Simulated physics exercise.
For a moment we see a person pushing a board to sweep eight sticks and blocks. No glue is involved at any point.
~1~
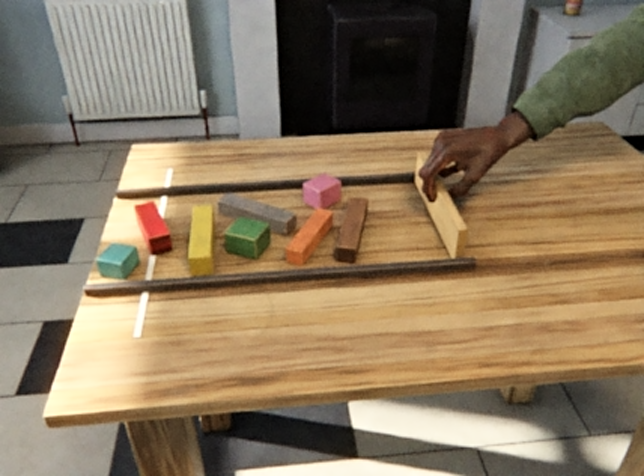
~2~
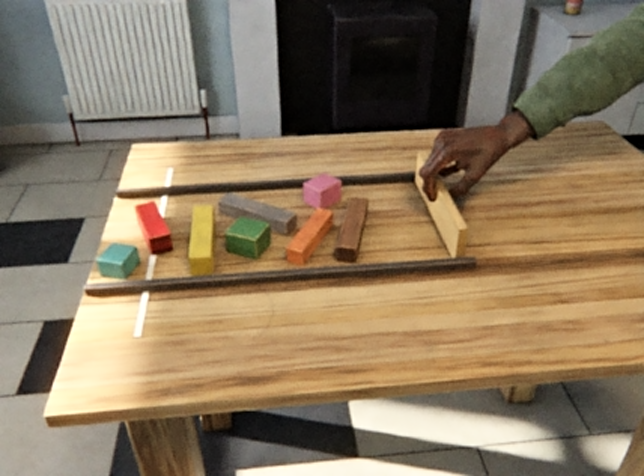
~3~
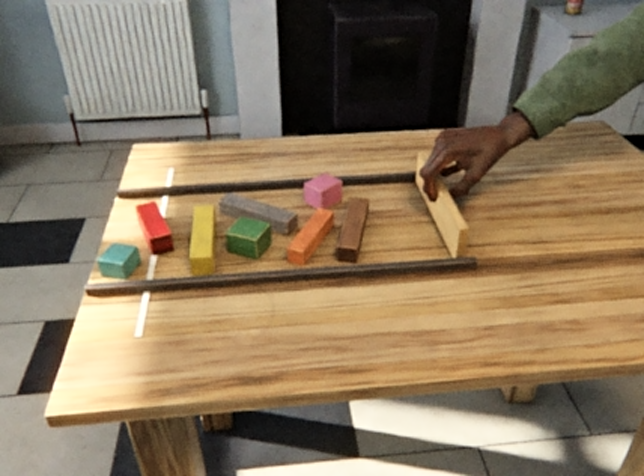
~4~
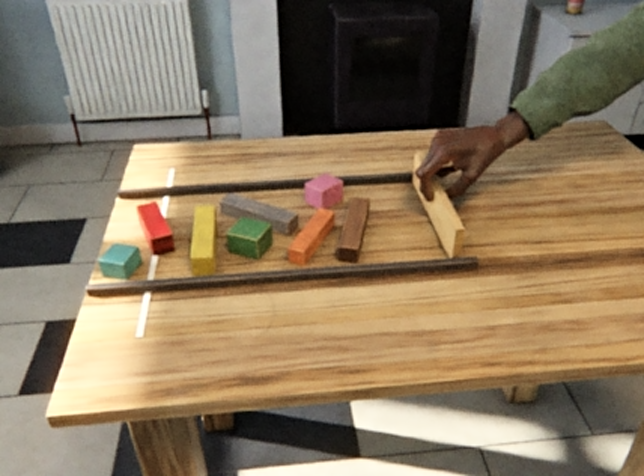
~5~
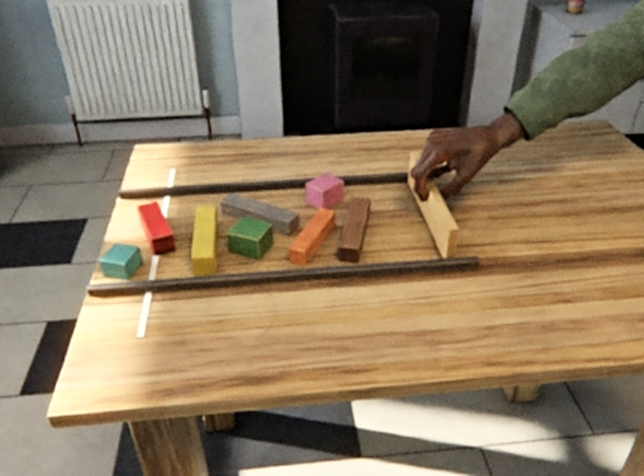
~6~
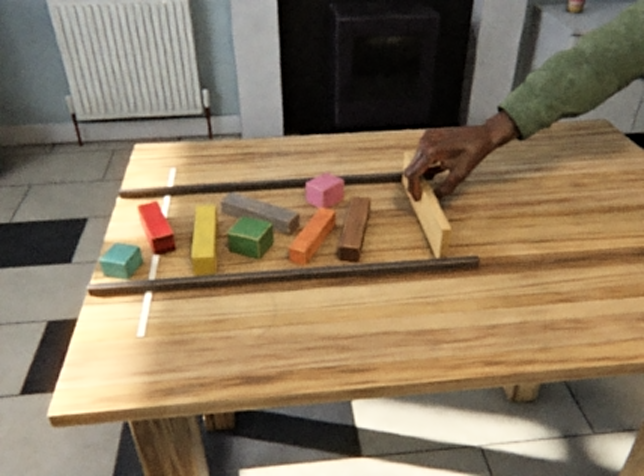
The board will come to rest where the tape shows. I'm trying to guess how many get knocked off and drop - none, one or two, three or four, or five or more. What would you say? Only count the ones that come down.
Three, or four.
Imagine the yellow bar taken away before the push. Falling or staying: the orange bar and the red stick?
As for the orange bar, it is left in place; as for the red stick, it topples off.
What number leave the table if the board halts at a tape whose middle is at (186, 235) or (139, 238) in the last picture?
Per try: 2; 5.
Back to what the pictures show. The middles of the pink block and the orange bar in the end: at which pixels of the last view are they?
Final positions - pink block around (144, 204), orange bar around (126, 249).
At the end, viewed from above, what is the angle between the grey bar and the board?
Angle: Around 5°.
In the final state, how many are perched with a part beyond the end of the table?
Overhanging ones - 2.
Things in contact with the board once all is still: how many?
Count recorded: 2.
Soon after, none off yet; turquoise block at rest near (122, 261); red stick at rest near (156, 227); yellow bar at rest near (206, 238).
After that, none off yet; turquoise block at rest near (122, 261); red stick displaced a little near (141, 228); yellow bar displaced a little near (157, 242).
In the end, the number that fall off is three or four; gone, yellow bar, red stick and turquoise block.
